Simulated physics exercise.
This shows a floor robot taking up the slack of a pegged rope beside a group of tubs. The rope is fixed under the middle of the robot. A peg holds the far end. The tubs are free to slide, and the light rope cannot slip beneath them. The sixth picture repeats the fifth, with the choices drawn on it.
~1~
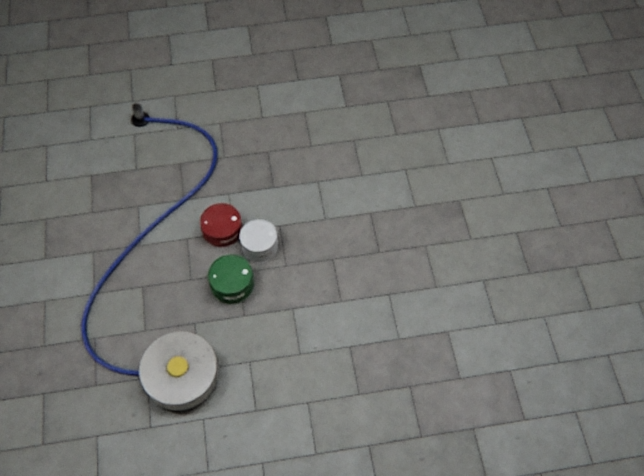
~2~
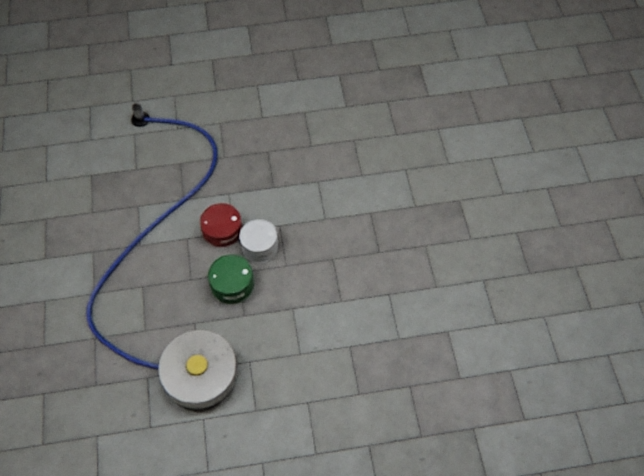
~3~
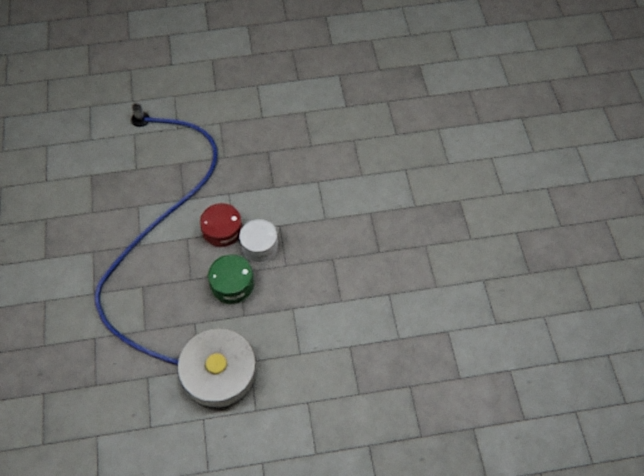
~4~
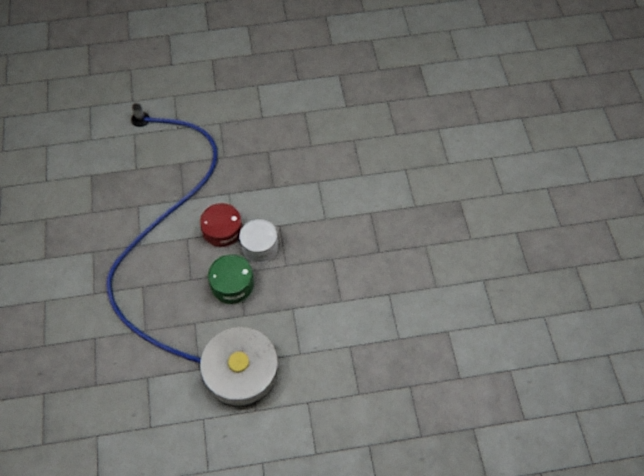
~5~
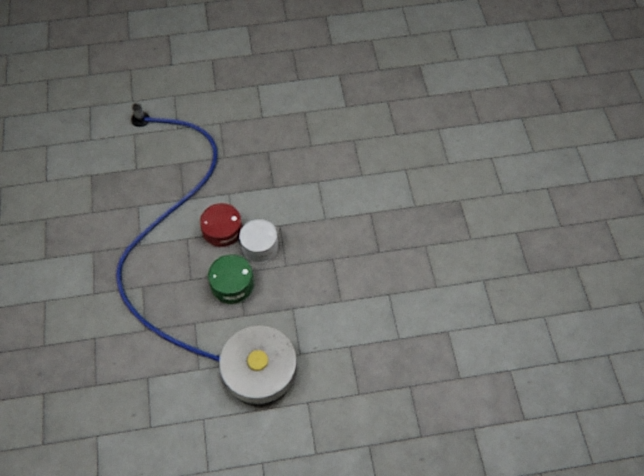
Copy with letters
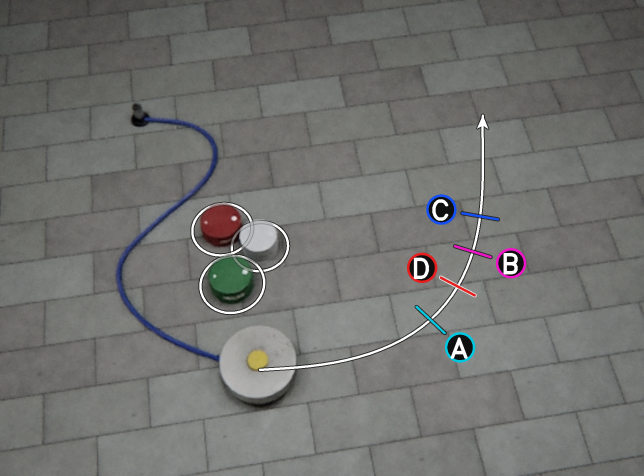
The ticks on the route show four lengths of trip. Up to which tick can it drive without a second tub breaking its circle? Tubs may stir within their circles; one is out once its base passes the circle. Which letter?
D.
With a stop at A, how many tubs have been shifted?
By then, none.
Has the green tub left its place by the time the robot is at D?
Yes.
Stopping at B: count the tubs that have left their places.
Two.
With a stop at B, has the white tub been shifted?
By then, yes.
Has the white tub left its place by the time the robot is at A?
No.
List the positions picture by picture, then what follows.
In the first frame, white tub (259, 241); green tub (231, 279); red tub (221, 225).
In the second frame, robot (199, 370); white tub (259, 241).
In the third frame, robot (218, 368); red tub (221, 225).
In the fourth frame, robot (240, 367); white tub (259, 241).
In the fifth frame, robot (259, 365); red tub (221, 225); peg (139, 113); white tub (259, 241).
On the marked copy, A at (430, 320); B at (473, 252); C at (480, 216); D at (458, 286); the route from (260, 370) via (458, 286) to (483, 116).
Taking D. A third of the way, robot (343, 356).
Two thirds of the way, robot (416, 327).
When it is over, robot (460, 281); green tub (239, 270); one over the rings.
As for the rest, A is within the limit but short; B has two over the rings; C has two over the rings.
